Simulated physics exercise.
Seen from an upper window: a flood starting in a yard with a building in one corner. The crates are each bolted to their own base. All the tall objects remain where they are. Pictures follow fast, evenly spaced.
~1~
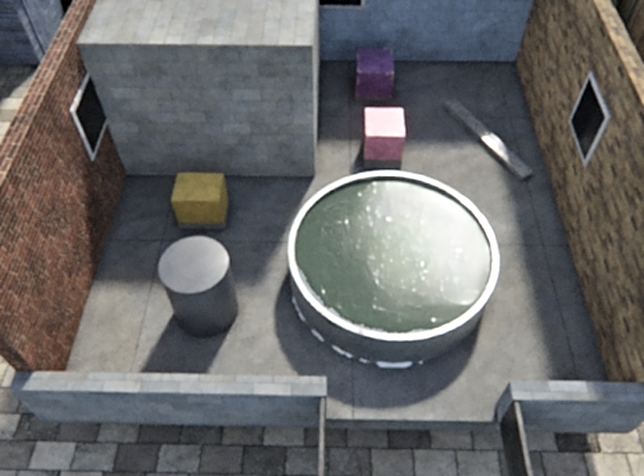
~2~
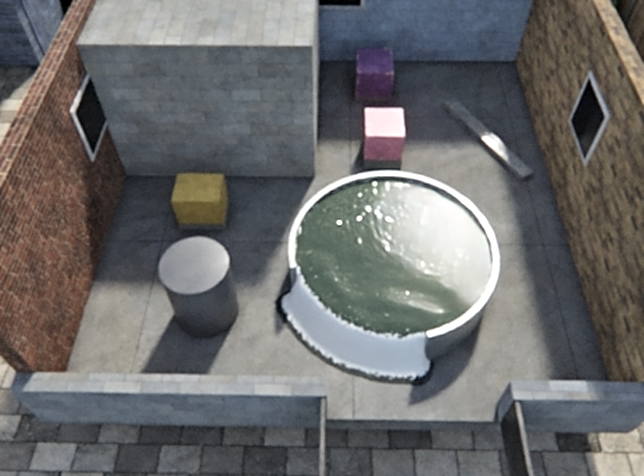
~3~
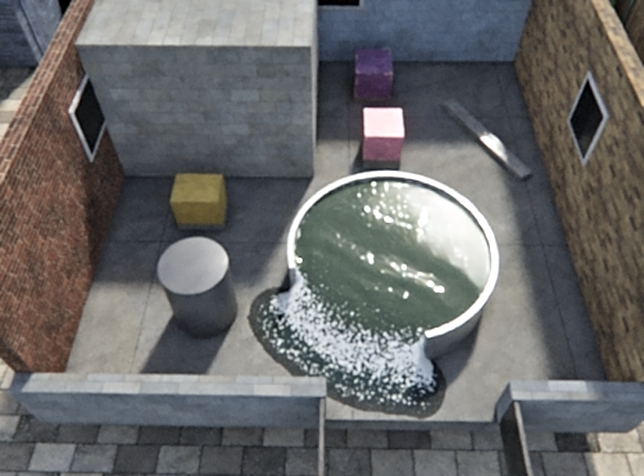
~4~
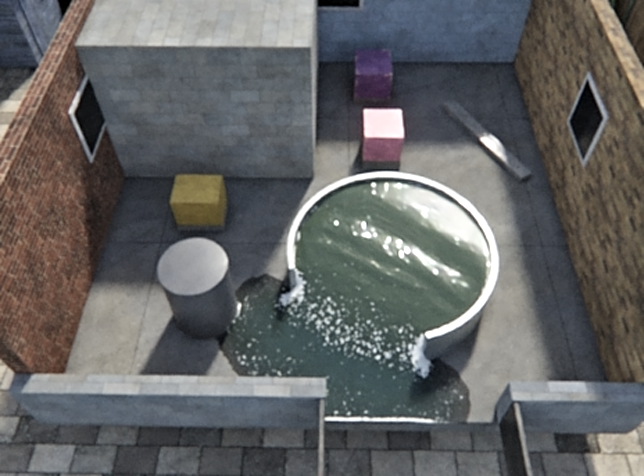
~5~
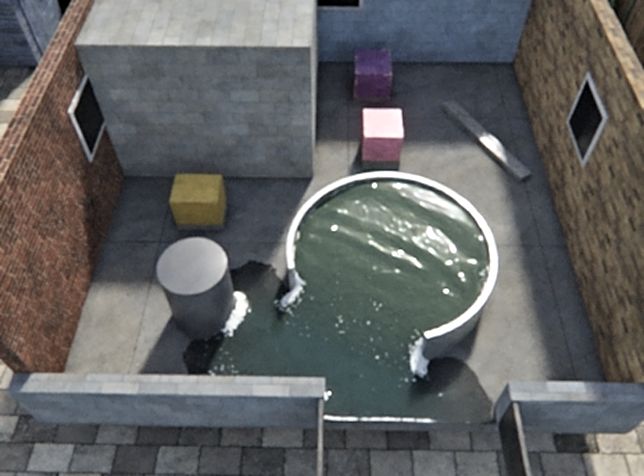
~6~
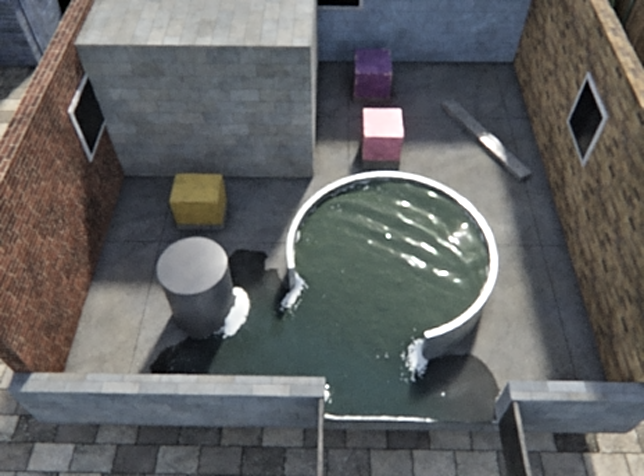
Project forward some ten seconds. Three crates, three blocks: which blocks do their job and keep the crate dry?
Outcome: The purple crate remains moisture-free. The yellow crate picks up moisture. The pink crate remains moisture-free.
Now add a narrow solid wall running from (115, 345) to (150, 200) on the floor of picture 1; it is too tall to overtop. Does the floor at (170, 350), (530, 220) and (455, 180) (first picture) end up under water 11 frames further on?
As listed: Covered, clear, not flooded.
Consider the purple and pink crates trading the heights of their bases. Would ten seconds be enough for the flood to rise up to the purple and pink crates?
After the swap the purple crate avoids the flood while the pink crate is flooded.
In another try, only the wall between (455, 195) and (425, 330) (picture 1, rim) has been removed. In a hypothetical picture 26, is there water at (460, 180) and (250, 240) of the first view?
Inundated, then untouched.
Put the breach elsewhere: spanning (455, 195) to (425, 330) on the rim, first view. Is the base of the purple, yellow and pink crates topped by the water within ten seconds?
As I see it, the purple crate is overtopped, the yellow crate avoids the flood and the pink crate avoids the flood.
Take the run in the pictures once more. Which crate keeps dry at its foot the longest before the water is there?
Last of all: The crate marked purple.
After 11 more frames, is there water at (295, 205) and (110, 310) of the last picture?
In turn: Clear, under water.
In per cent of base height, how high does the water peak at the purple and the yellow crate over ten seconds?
I'd put it at some 50 % for one and some 190 % for the other, in that order.
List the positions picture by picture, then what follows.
The pool at (392, 250) is whole and still, in the first frame.
The front is at (426, 372), out from the gap at (343, 339), in the second frame.
Water pours out at (342, 341) and has run to a hidden place, in the third frame.
The front is at a hidden place, out from the gap at (341, 343), in the fourth frame.
Water pours out at (341, 343) and has run to a hidden place, in the fifth frame.
Water pours out at (341, 343) and has run to a hidden place, in the sixth frame.
A moment on, water covers 20 % of the floor; the purple crate not reached, the yellow crate water round its plinth, the pink crate not reached.
Next, water covers 25 % of the floor; the purple crate not reached, the yellow crate water round its plinth, the pink crate not reached.
Then, water covers 35 % of the floor; the purple crate not reached, the yellow crate water round its plinth, the pink crate not reached.
Later, water covers 50 % of the floor; the purple crate not reached, the yellow crate water round its plinth, the pink crate water round its plinth.
In the end, water covers 80 % of the floor; the purple crate stayed above the water, the yellow crate was topped, the pink crate stayed above the water.
